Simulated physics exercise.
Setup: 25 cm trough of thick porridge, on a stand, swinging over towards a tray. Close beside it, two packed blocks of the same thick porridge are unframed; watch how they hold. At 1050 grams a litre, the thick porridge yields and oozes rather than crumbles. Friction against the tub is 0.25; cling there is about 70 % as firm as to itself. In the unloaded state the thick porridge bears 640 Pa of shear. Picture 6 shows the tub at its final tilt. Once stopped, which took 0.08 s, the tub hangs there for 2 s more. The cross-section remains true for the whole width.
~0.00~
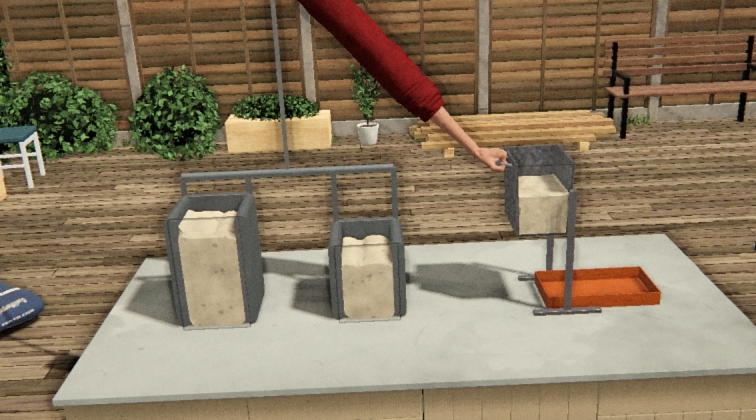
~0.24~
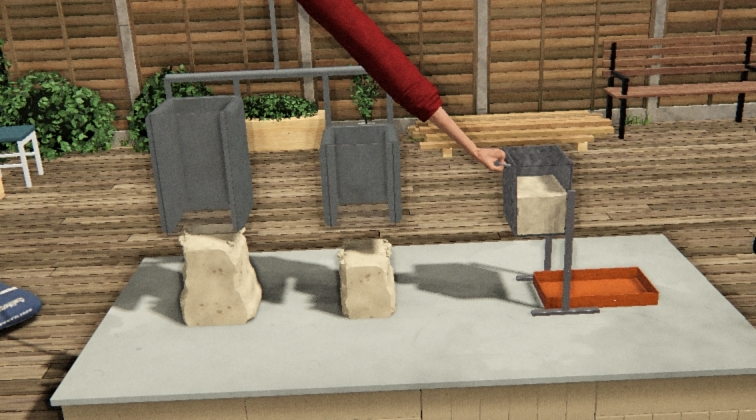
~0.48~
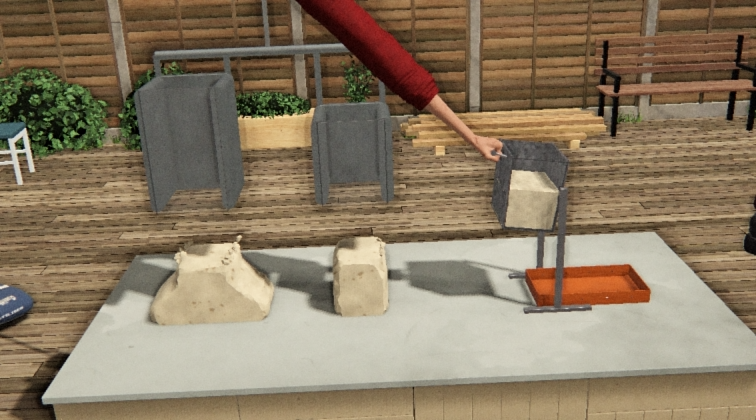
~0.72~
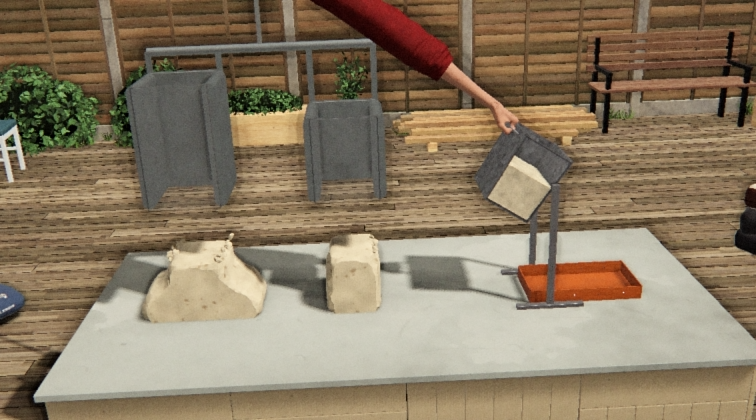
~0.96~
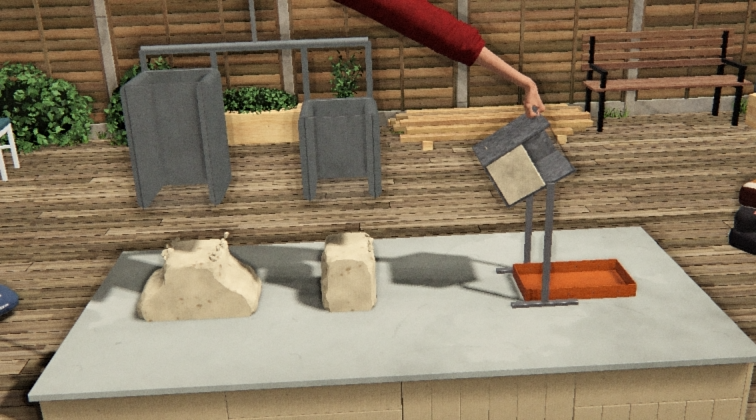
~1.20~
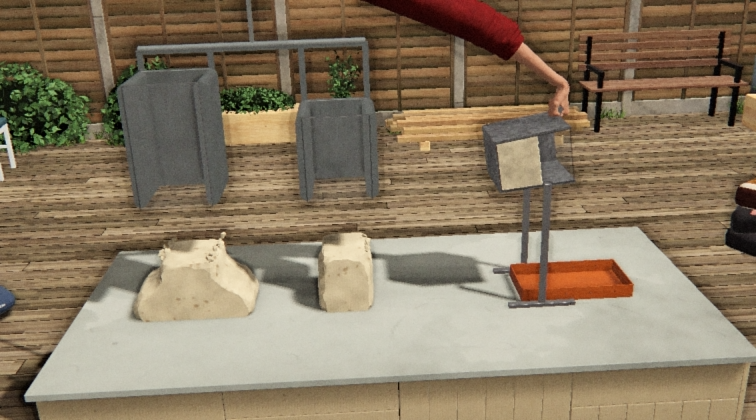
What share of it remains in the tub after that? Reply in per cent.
100 %.
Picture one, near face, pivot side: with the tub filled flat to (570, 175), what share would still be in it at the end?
I'd guess around 100 in a hundred.
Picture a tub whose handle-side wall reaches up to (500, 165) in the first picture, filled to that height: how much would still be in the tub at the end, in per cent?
Around 100 percent would still be in the tub at the end.
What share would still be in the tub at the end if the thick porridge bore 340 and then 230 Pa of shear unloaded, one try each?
You'd see 100 percent the first time and 100 percent the second.
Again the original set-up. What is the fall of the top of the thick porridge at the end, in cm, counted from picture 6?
0 cm or so.
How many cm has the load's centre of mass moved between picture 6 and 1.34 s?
Close to 0 centimetres.
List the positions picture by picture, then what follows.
In the first picture, handle-side rim at (519, 166), tilt 0 degrees; highest point of the thick porridge at (538, 196); test blocks 36 cm, 23 cm high (left to right).
In the second picture, handle-side rim at (517, 166), tilt 0 degrees; highest point of the thick porridge at (537, 196); test blocks 31 cm, 23 cm high (left to right).
In the third picture, handle-side rim at (514, 157), tilt 7 degrees; highest point of the thick porridge at (514, 189); test blocks 23 cm, 23 cm high (left to right).
In the fourth picture, handle-side rim at (527, 136), tilt 33 degrees; highest point of the thick porridge at (512, 165); test blocks 23 cm, 22 cm high (left to right).
In the fifth picture, handle-side rim at (550, 126), tilt 60 degrees; highest point of the thick porridge at (520, 146); test blocks 23 cm, 22 cm high (left to right).
In the sixth picture, handle-side rim at (570, 129), tilt 82 degrees; highest point of the thick porridge at (535, 138); test blocks 23 cm, 22 cm high (left to right).
By 1.34 s, the tub is at 82 degrees and holds 100 %.
By 1.51 s, the tub is at 82 degrees and holds 100 %.
By 1.68 s, the tub is at 82 degrees and holds 100 %.
By 1.85 s, the tub is at 82 degrees and holds 100 %.
By 3.20 s, at the end, the tub is at 82 degrees and holds 100 %.
